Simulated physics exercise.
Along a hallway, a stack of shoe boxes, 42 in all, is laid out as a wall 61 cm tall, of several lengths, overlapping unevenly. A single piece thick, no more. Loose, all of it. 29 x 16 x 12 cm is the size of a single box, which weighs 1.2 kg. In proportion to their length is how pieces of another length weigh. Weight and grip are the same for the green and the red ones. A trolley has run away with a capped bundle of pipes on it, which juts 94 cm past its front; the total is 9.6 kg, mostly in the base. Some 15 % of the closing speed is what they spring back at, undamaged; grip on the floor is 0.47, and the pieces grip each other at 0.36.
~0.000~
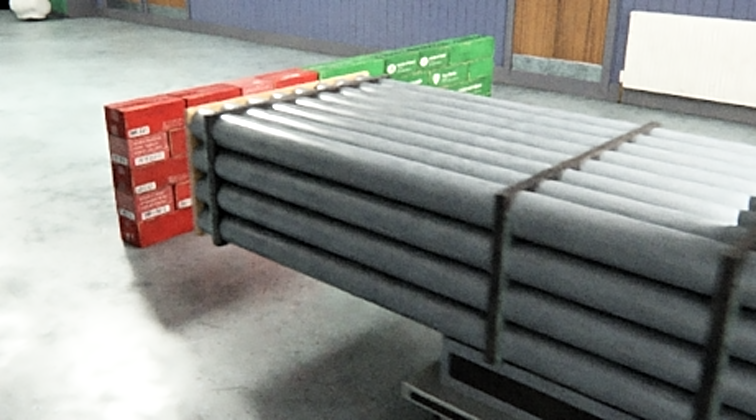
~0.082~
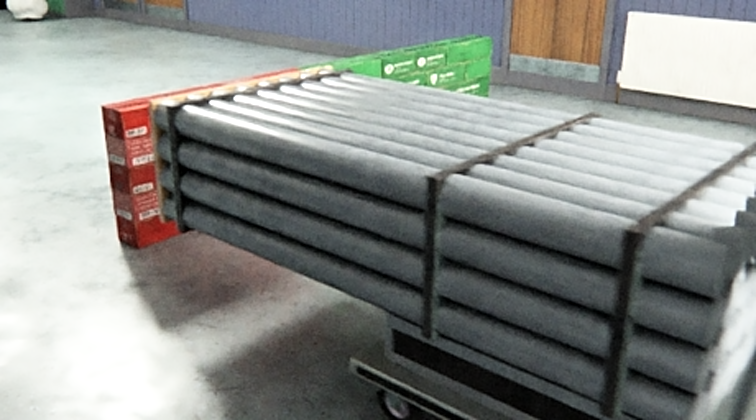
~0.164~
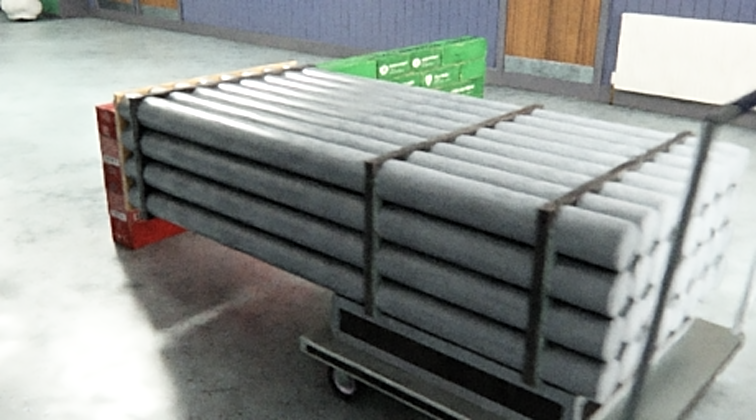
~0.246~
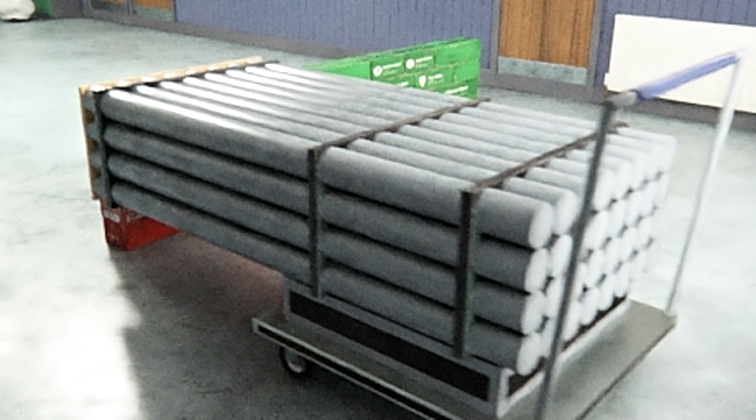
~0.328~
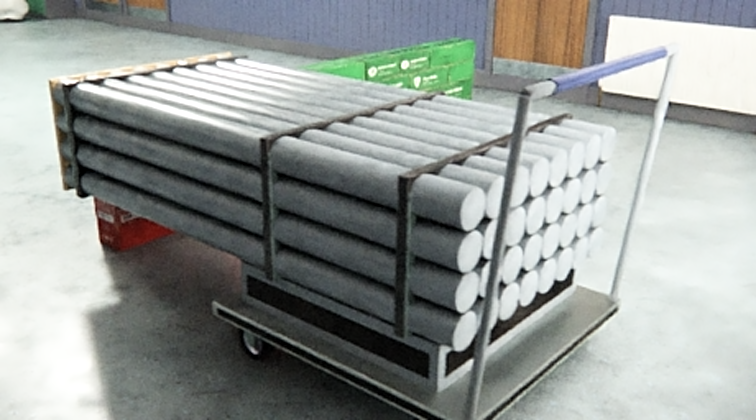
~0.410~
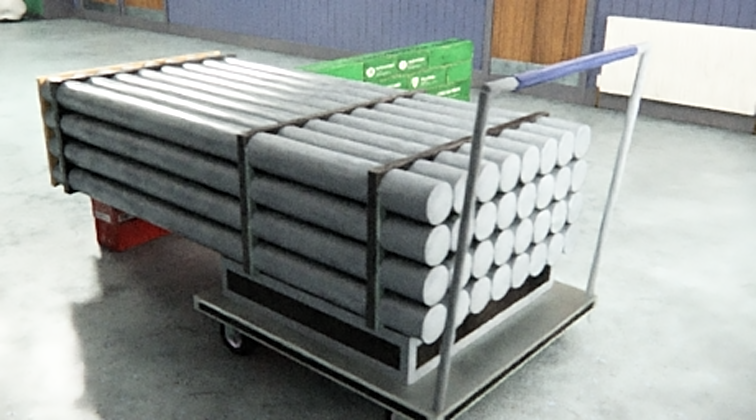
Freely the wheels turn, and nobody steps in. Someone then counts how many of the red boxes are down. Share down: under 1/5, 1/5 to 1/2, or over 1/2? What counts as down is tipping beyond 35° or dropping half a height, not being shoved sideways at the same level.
Over 1/2.
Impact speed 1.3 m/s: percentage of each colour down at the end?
Result - red: 70%; green: 0%.
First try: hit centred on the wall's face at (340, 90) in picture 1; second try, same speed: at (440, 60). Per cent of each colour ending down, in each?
For red it's 30 then 0 per cent, for green 30 then 60 per cent.
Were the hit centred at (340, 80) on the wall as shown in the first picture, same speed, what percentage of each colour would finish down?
For red it's 40 per cent, for green 40 per cent.
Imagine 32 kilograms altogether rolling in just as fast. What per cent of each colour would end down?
You'd get red 60 and green 0 percent.
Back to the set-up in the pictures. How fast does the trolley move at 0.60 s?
I'd put it at roughly 0.7 m/s.
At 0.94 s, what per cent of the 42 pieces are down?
30 percent by then.
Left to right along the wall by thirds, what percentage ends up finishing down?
80, 10 and 0 per cent, from left to right.
Around 0.60 s, load 23 cm past the wall's line, still rolling; 7 of the 21 red boxes down (7 of 42 in all colours); top red box tipped 20°.
Around 0.94 s, load 47 cm past the wall's line, still rolling; 12 of the 21 red boxes down (12 of 42 in all colours); top red box on its side.
Finally (3.6 s), load 1.01 m past the wall's line, stopped; 13 of the 21 red boxes down (13 of 42 in all colours); top red box upside down; top green box unmoved. That is 62 per cent. Seen by the last camera, middles, top red box near (142, 144), top green box near (371, 68).
